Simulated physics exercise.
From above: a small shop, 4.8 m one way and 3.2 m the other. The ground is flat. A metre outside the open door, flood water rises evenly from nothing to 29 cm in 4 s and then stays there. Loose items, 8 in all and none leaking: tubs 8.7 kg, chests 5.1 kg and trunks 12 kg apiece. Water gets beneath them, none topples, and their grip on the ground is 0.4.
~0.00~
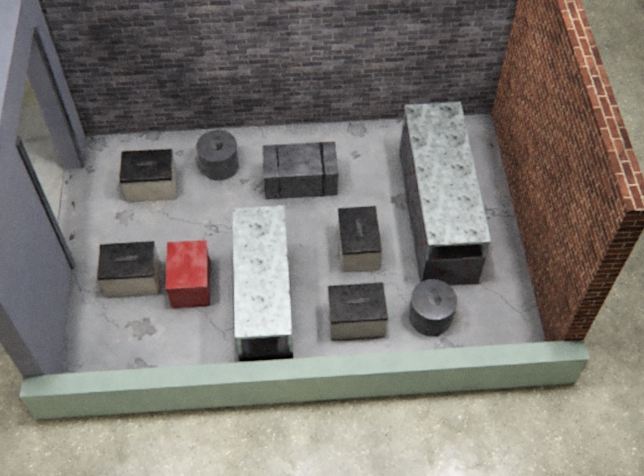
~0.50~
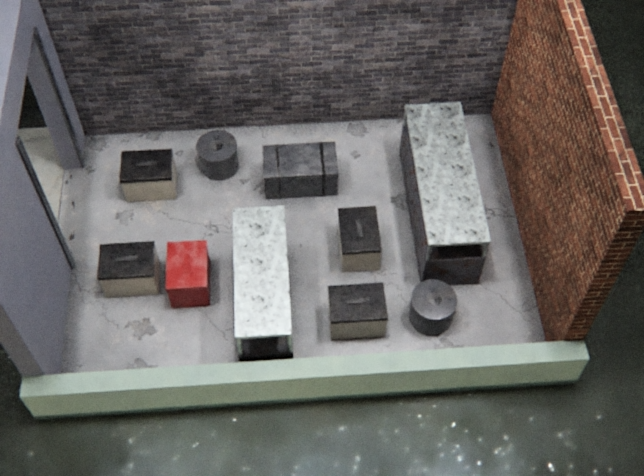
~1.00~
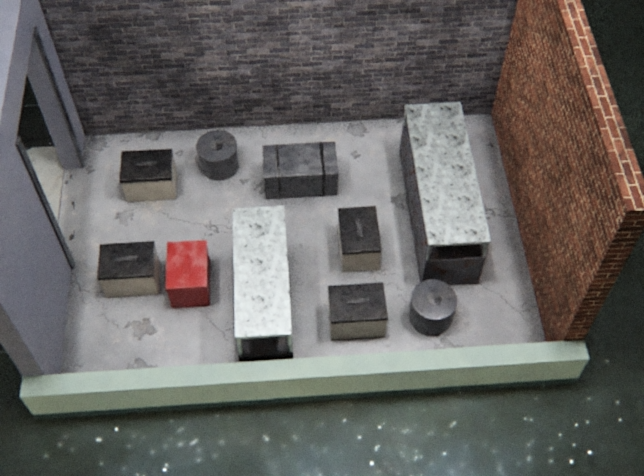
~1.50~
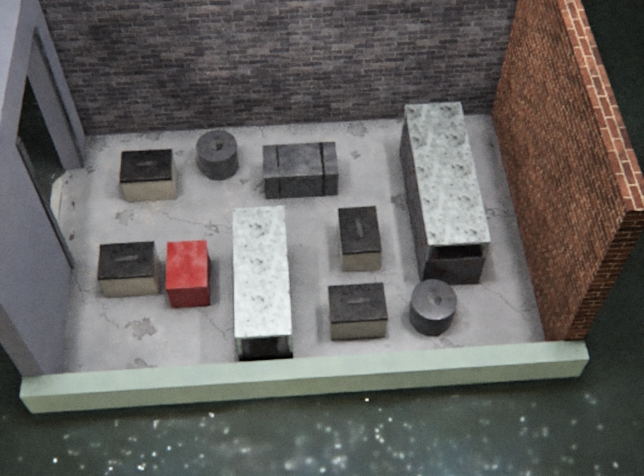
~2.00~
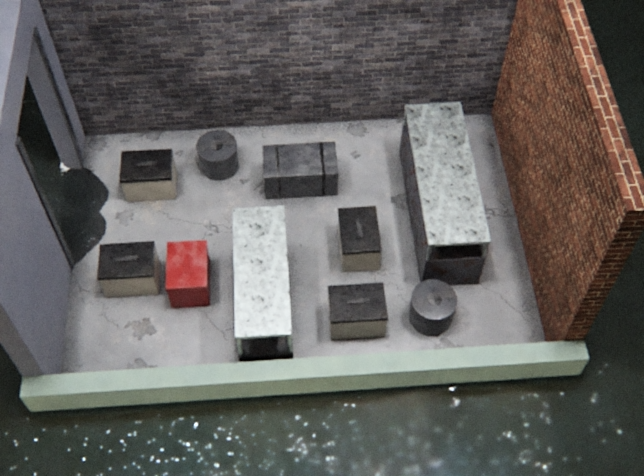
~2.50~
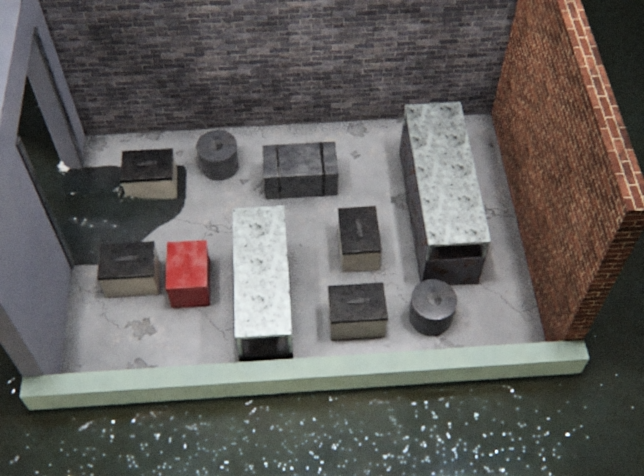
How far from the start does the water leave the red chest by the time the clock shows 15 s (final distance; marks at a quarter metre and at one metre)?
The red chest slides a little.
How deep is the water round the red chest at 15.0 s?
Roughly 14 cm.
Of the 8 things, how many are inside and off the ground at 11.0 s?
At that moment 8.
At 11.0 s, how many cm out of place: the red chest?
Roughly 30 cm by then.
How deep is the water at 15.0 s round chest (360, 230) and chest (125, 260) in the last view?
Roughly 23 and 16 cm.
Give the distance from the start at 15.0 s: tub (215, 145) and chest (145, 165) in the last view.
In that order: 300 cm, 250 cm.
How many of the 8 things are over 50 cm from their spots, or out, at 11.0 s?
5 of them.
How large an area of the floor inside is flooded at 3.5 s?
About 4.0 m2.
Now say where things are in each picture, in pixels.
The first frame shows the red chest at (187, 264), on the bottom; 0.0 m2 under water; 0 of 8 have shifted.
The second frame shows the red chest at (187, 264) rests on the ground; water covers 0.0 m2; 0 of 8 have shifted.
The third frame shows the red chest at (187, 264), on the bottom; water covers 0.0 m2; 0 of 8 have shifted.
The fourth frame shows the red chest at (187, 264) rests on the ground; water covers 0.0 m2; 0 of 8 have shifted.
The fifth frame shows the red chest at (187, 264) rests on the ground; water covers 0.3 m2; 0 of 8 have shifted.
The sixth frame shows the red chest at (187, 264) rests on the ground; water covers 0.9 m2; 0 of 8 have shifted.
After 3.5 s the red chest is near (187, 267), 0.0 m from its start, aground; 1 afloat.
After 6.8 s the red chest is near (102, 327), 1.0 m from its start, afloat; 6 afloat.
After 11.0 s the red chest is near (175, 286), 0.3 m from its start, afloat; 8 afloat.
After 15.0 s the red chest is near (138, 252), 0.5 m from its start, afloat; 8 afloat.
